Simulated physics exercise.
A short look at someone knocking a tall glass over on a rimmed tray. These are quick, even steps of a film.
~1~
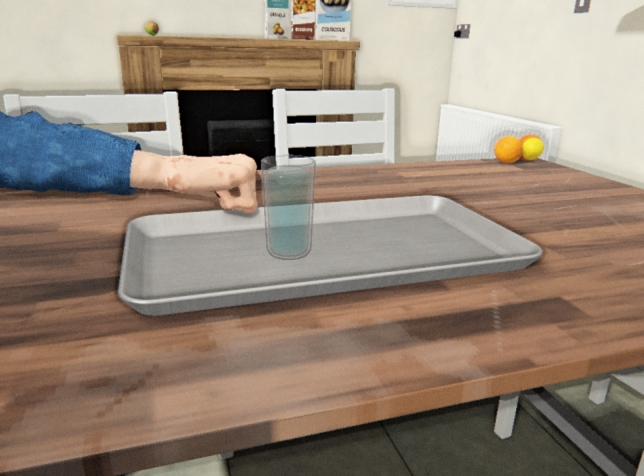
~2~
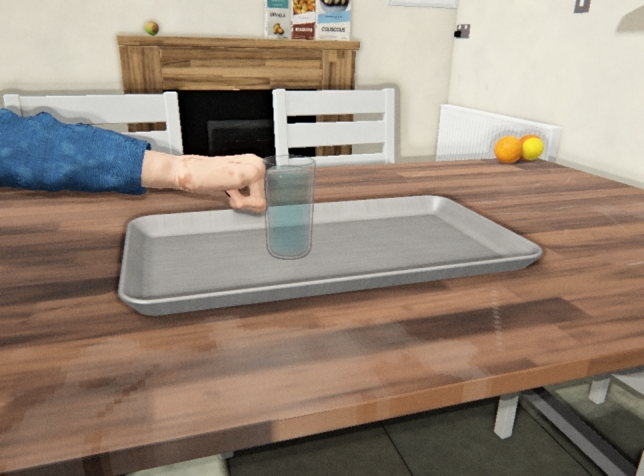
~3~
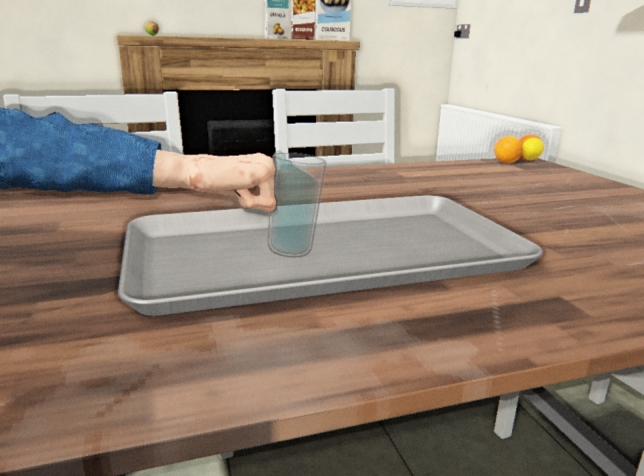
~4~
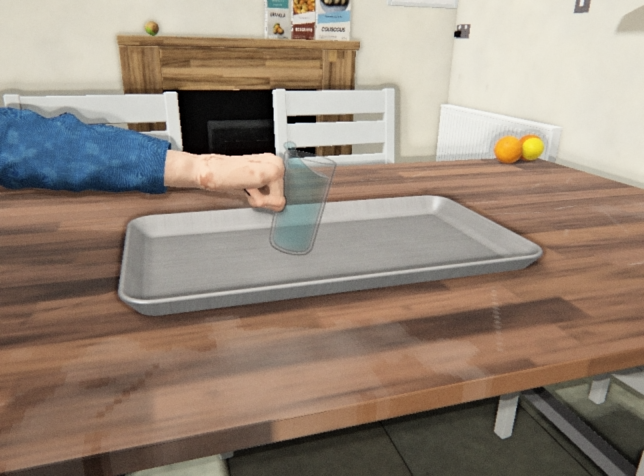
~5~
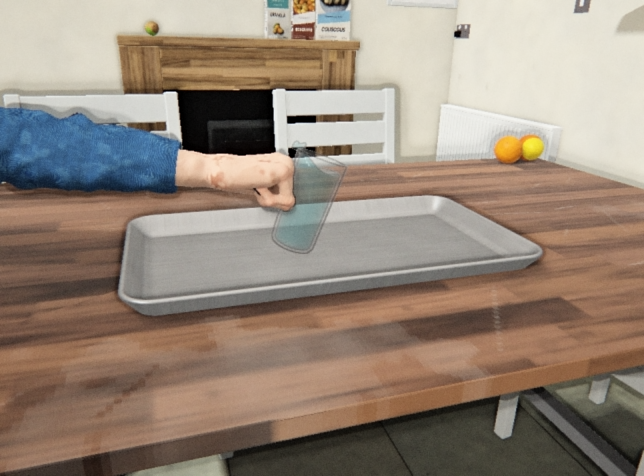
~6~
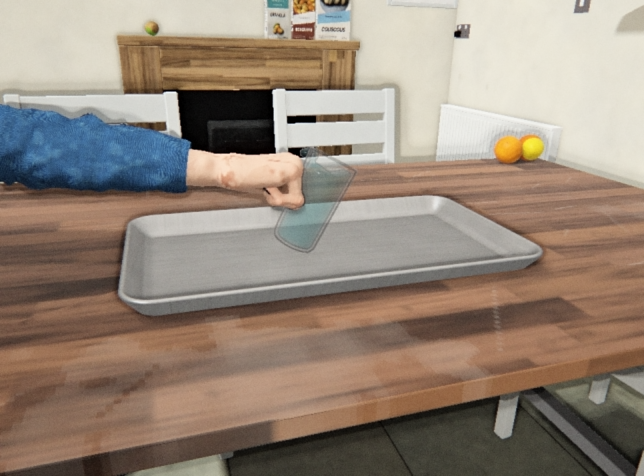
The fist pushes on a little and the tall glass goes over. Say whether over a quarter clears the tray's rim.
In the end more than a quarter leaves the tray.
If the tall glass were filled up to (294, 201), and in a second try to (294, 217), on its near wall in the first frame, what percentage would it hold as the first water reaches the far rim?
Near 65 % and 60 %.
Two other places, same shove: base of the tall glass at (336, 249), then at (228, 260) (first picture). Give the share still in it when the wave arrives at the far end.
About 70 and 50 per cent.
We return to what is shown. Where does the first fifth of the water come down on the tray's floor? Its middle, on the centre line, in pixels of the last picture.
Around (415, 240).
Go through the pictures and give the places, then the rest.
In the first picture, tilt 0°; right rim (313, 161); surface from (265, 172) to (310, 169); the tray's far rim is at (487, 221); the tray is clear ahead.
In the second picture, tilt 0°; right rim (313, 161); surface from (265, 171) to (309, 169).
In the third picture, tilt 6°; right rim (323, 162); surface from (275, 157) to (312, 173); 1 per cent is over the edge.
In the fourth picture, tilt 13°; right rim (333, 163); surface from (286, 160) to (327, 175); 1 per cent is over the edge.
In the fifth picture, tilt 20°; right rim (344, 166); surface from (292, 175) to (338, 171); 1 per cent is over the edge.
In the sixth picture, tilt 27°; right rim (354, 170); surface from (296, 182) to (349, 167); 1 per cent is over the edge.
A moment on, the tall glass lies on its side and 92 per cent is in the glass, 3 on the tray and 5 above or beyond its rim.
Next, the tall glass lies on its side and 52 per cent is in the glass, 43 on the tray and 5 above or beyond its rim.
Then the tall glass lies on its side and 31 per cent is in the glass, 42 on the tray and 27 above or beyond its rim.
Later the tall glass lies on its side and 17 per cent is in the glass, 49 on the tray and 34 above or beyond its rim.
Finally, 64 per cent is held by tray and glass, 36 is off the tray.
